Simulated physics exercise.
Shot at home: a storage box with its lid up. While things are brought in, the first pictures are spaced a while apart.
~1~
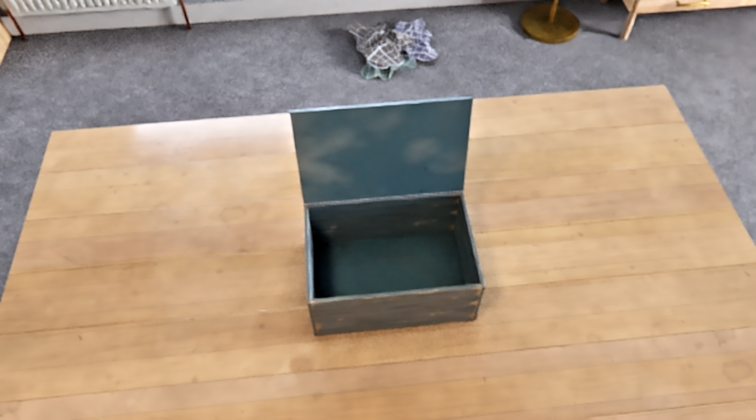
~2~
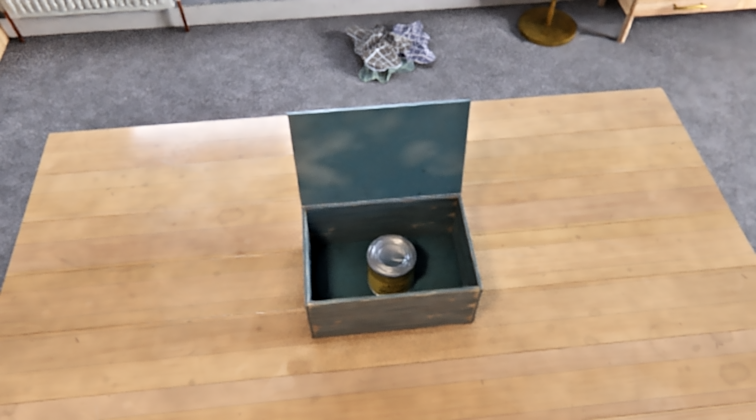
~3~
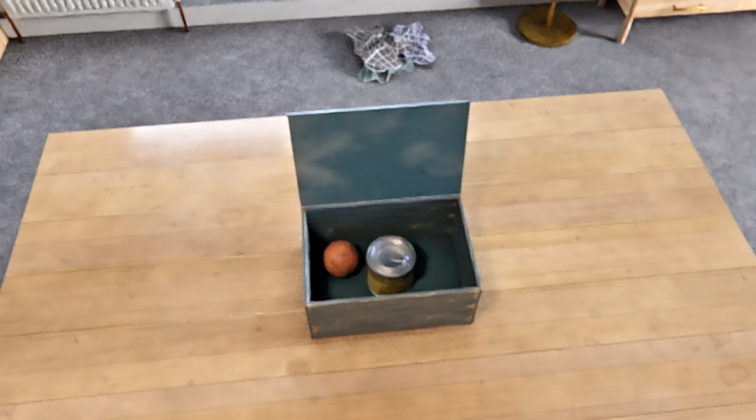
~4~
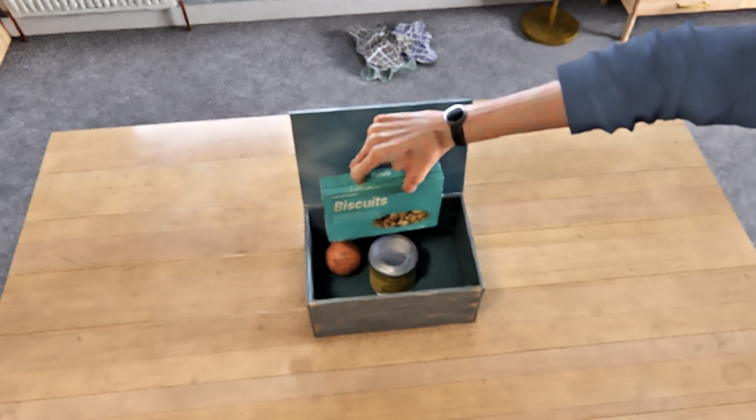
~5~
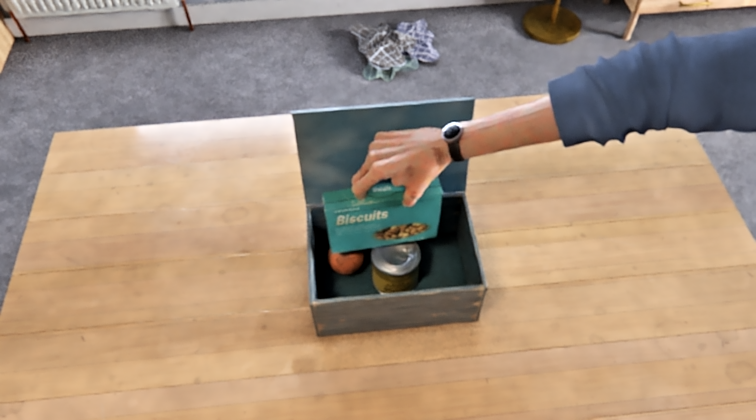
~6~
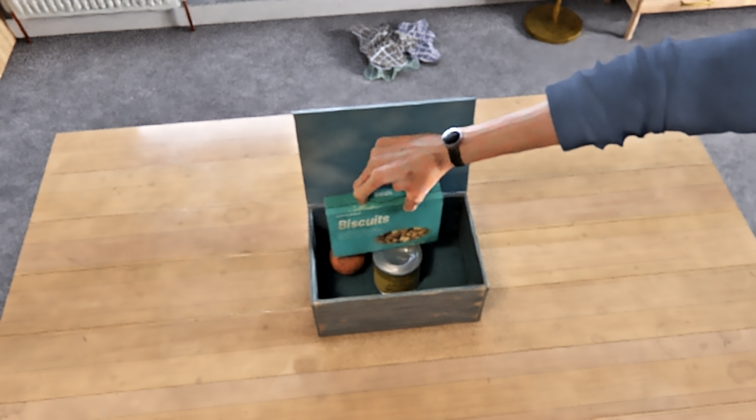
A hand lowers a turquoise biscuit packet into an open box behind a tin and ball.
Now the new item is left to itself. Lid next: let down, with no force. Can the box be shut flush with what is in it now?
The lid is going to stand open.
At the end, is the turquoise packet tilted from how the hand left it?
Well, the turquoise packet ends up skewed.
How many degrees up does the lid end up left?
Measured angle - around 12°.
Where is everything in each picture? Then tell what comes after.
In the first picture, the last thing is not in view yet.
In the second picture, the last thing is not in view yet; yellow tin (391, 267).
In the third picture, the last thing is not in view yet; yellow tin (391, 268).
The fourth picture shows on its way; turquoise packet (382, 203); yellow tin (393, 266).
The fifth picture shows on its way; turquoise packet (383, 216); yellow tin (396, 266).
The sixth picture shows put in, still held; turquoise packet (384, 221); yellow tin (397, 266).
Then, 1.60 s past the last view, lid 58° above the rim; turquoise packet rocked 7° from its first pose near (385, 224).
Then, 1.90 s past the last view, lid 18° above the rim; turquoise packet rocked 69° from its first pose near (391, 267).
Finally, lid 11° above the rim; down or leaning hard in the box, turquoise packet; the other 2 still in place. Final places as the last picture's camera would see them, turquoise packet near (390, 259).
